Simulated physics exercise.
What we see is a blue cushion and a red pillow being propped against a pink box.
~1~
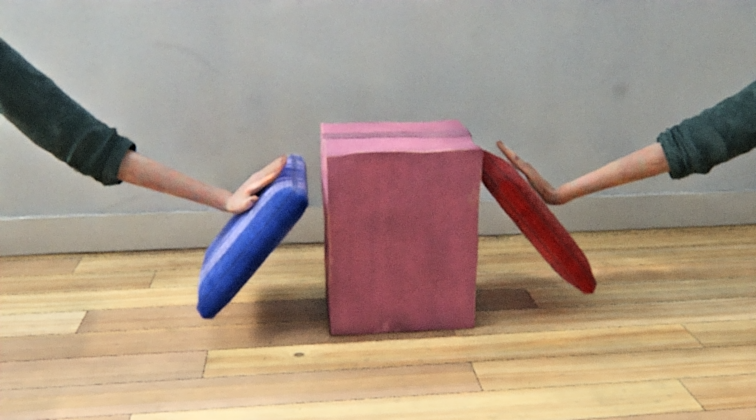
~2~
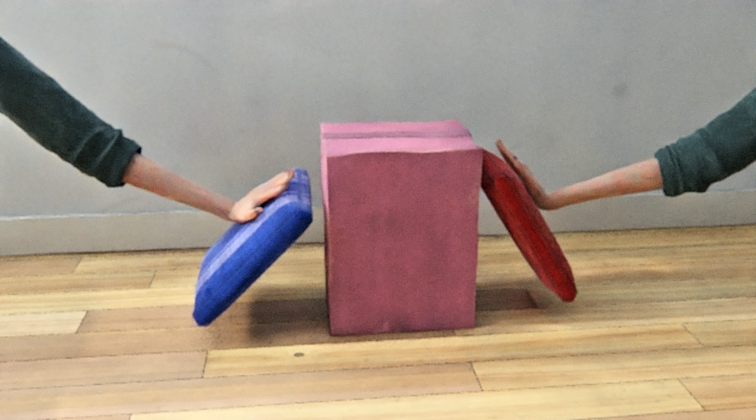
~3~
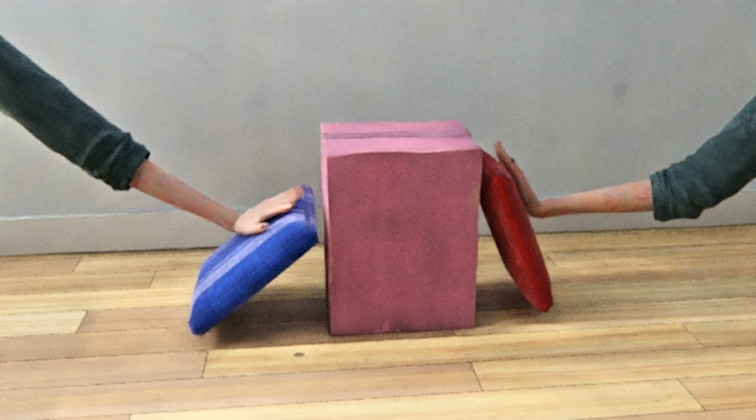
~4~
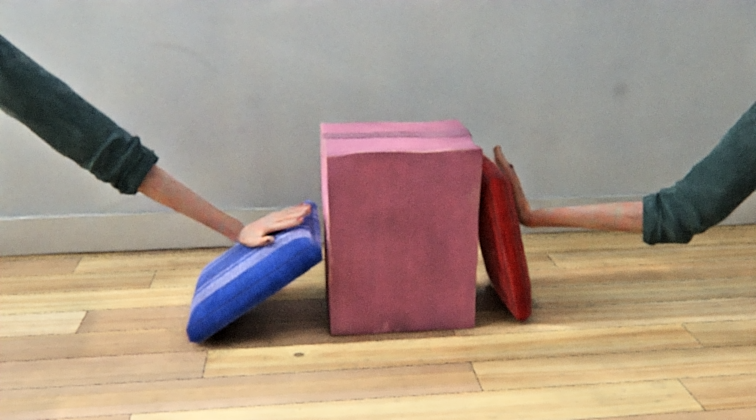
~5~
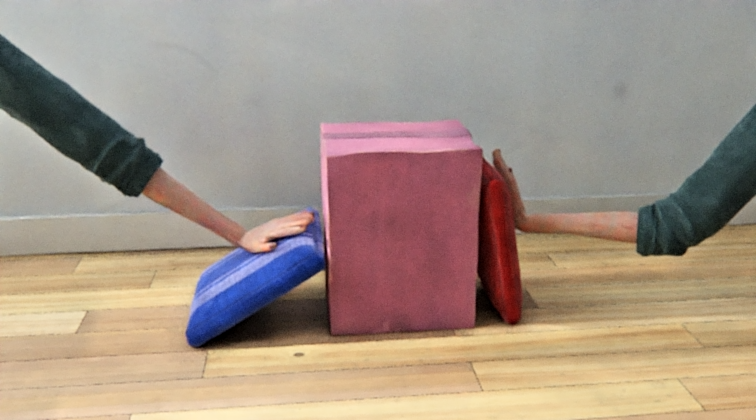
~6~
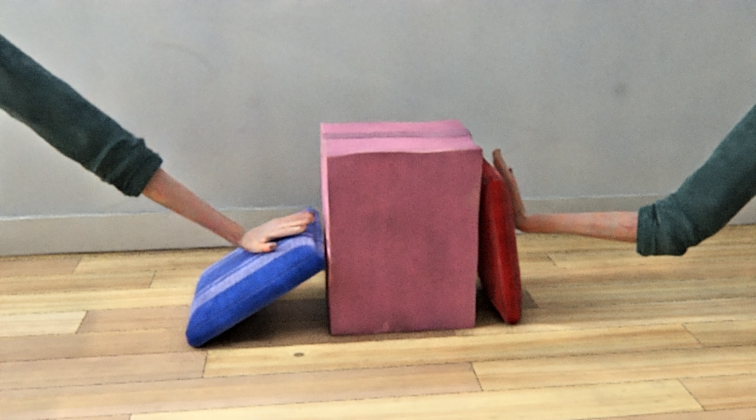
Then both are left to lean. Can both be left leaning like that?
The blue cushion slides down flat; the red pillow keeps leaning.
Then, 0.40 s after the last picture, cushion slipping down near (252, 287); pillow leaning near (491, 236).
Then, 0.68 s after the last picture, cushion flat on the floor near (250, 298); pillow leaning near (491, 235).
At rest, cushion flat on the floor near (250, 298); pillow leaning near (491, 235). The blue cushion slips and lies down and the red pillow holds its lean.
